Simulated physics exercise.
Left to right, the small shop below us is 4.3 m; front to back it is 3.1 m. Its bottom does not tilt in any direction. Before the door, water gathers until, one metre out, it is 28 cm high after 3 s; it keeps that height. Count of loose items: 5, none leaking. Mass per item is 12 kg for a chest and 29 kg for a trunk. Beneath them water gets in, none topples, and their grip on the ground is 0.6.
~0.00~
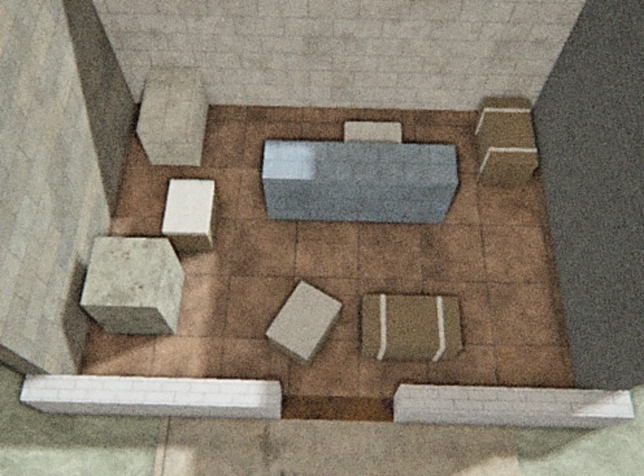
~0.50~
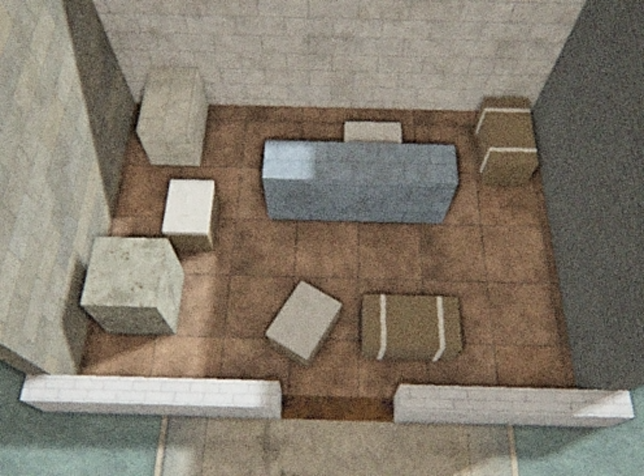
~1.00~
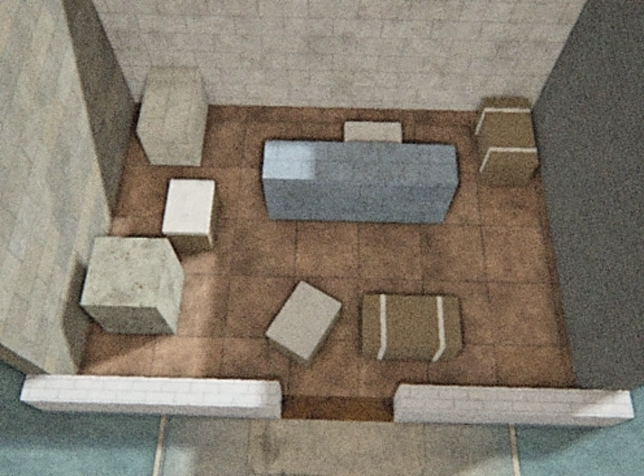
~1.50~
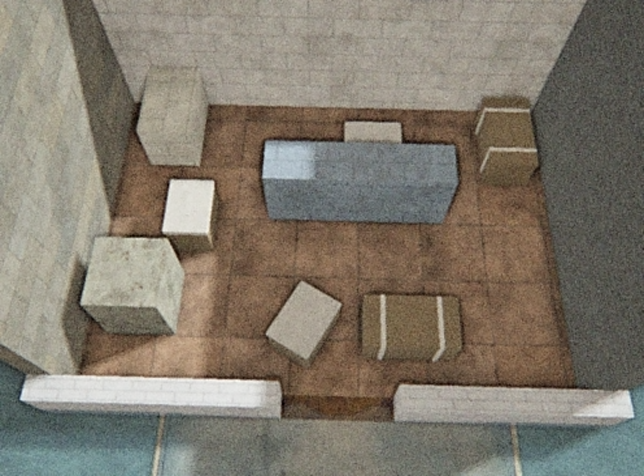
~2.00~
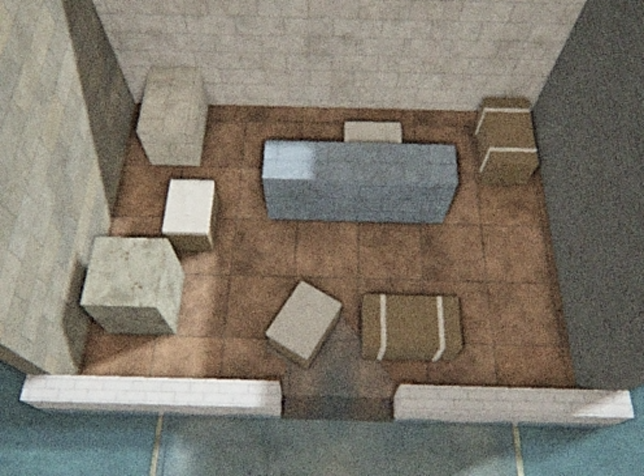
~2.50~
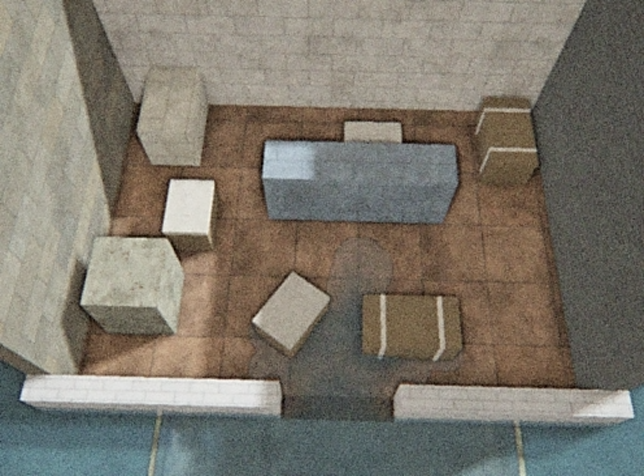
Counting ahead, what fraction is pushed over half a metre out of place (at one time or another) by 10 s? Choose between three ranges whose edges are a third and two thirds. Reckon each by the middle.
The range is the highest, two thirds or more.
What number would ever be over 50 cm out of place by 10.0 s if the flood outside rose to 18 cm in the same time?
The answer would then be 3.
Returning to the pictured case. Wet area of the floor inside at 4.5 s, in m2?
I'd estimate close to 7.5 m2.
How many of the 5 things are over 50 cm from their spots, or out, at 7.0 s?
The count is 3.
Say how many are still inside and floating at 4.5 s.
It comes to 1 of them.
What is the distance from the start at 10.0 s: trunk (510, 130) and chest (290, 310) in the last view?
Shifts: 100 cm / 250 cm.
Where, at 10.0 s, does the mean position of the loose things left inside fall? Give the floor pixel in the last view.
The centre is close to (305, 194).
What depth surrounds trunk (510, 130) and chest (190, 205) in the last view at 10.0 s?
12 and 15 cm.
After 3.5 s 1 of 5 are over 50 cm from their spots; 0 afloat.
After 4.5 s 2 of 5 are over 50 cm from their spots; 1 afloat.
After 7.0 s 3 of 5 are over 50 cm from their spots; 3 afloat.
After 10.0 s 5 of 5 are over 50 cm from their spots, and 5 have been at some point; 5 afloat.
